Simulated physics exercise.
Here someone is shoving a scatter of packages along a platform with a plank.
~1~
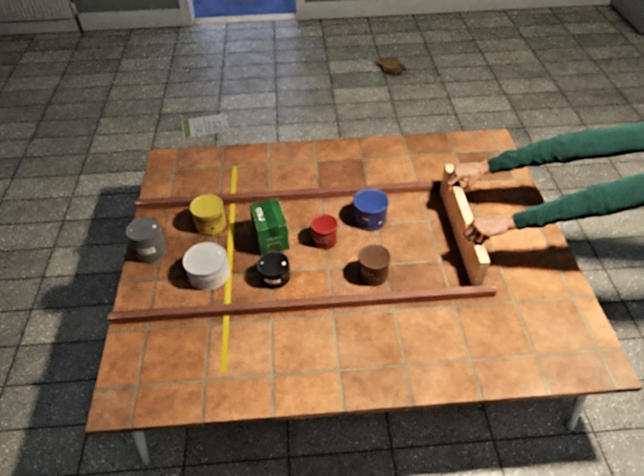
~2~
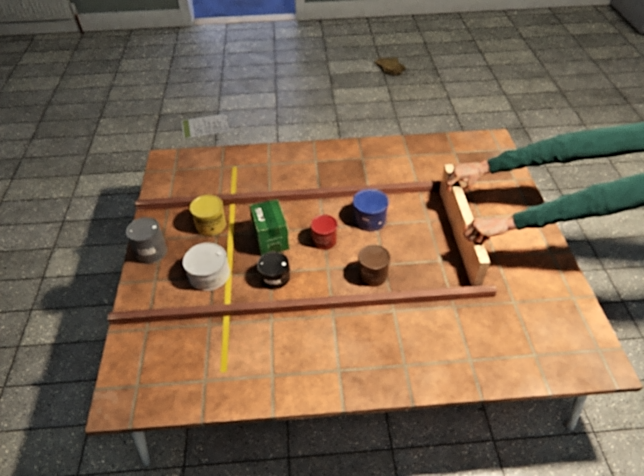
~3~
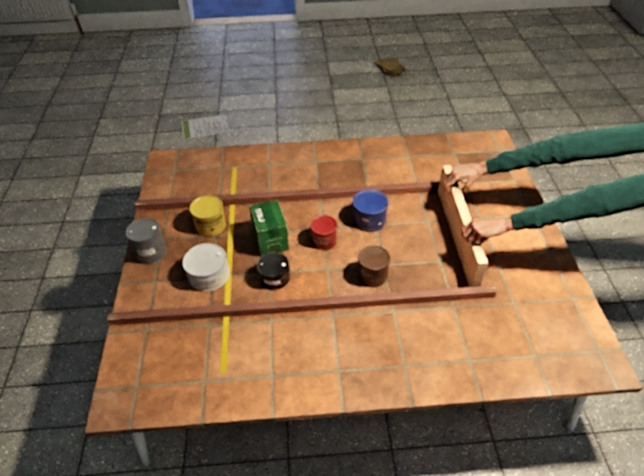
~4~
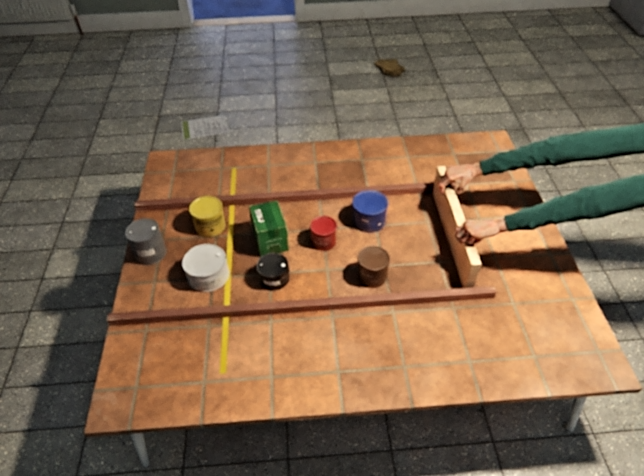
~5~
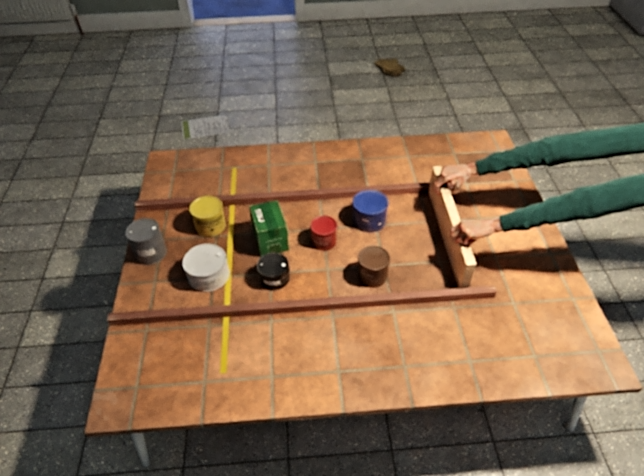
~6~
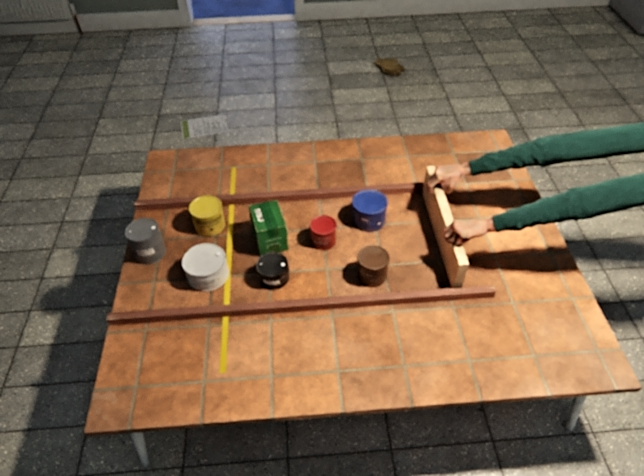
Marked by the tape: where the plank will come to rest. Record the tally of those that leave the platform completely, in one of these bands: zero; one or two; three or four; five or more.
Tally: Zero.
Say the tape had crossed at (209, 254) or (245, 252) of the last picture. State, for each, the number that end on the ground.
That would be 0, then 0.
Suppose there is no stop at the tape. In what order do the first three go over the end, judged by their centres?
Earliest first, the order is the grey canister, the white canister, the yellow pail.
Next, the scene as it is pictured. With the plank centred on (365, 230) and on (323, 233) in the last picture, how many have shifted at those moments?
Moved so far: 2, later 3.
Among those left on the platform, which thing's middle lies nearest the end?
Answer: The grey canister.
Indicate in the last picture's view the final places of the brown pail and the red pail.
(210, 280) and (215, 245), roughly.
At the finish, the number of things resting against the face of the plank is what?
Count: 3.
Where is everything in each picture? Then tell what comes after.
In the first frame, grey canister (147, 240); yellow pail (209, 215); white canister (207, 266); plank (462, 223); tape (230, 252).
In the second frame, yellow pail (209, 216); brown pail (374, 266).
In the third frame, white canister (207, 267); blue pail (370, 211).
In the fourth frame, grey canister (147, 242); red pail (324, 234).
In the fifth frame, yellow pail (208, 217); green parcel (269, 228).
In the sixth frame, grey canister (146, 241); yellow pail (208, 216); white canister (206, 267); plank (443, 225); tape (229, 253).
A little later, none off yet; grey canister at rest near (146, 241); yellow pail at rest near (208, 216); white canister at rest near (206, 267).
When it is over, the number that fall off is zero.
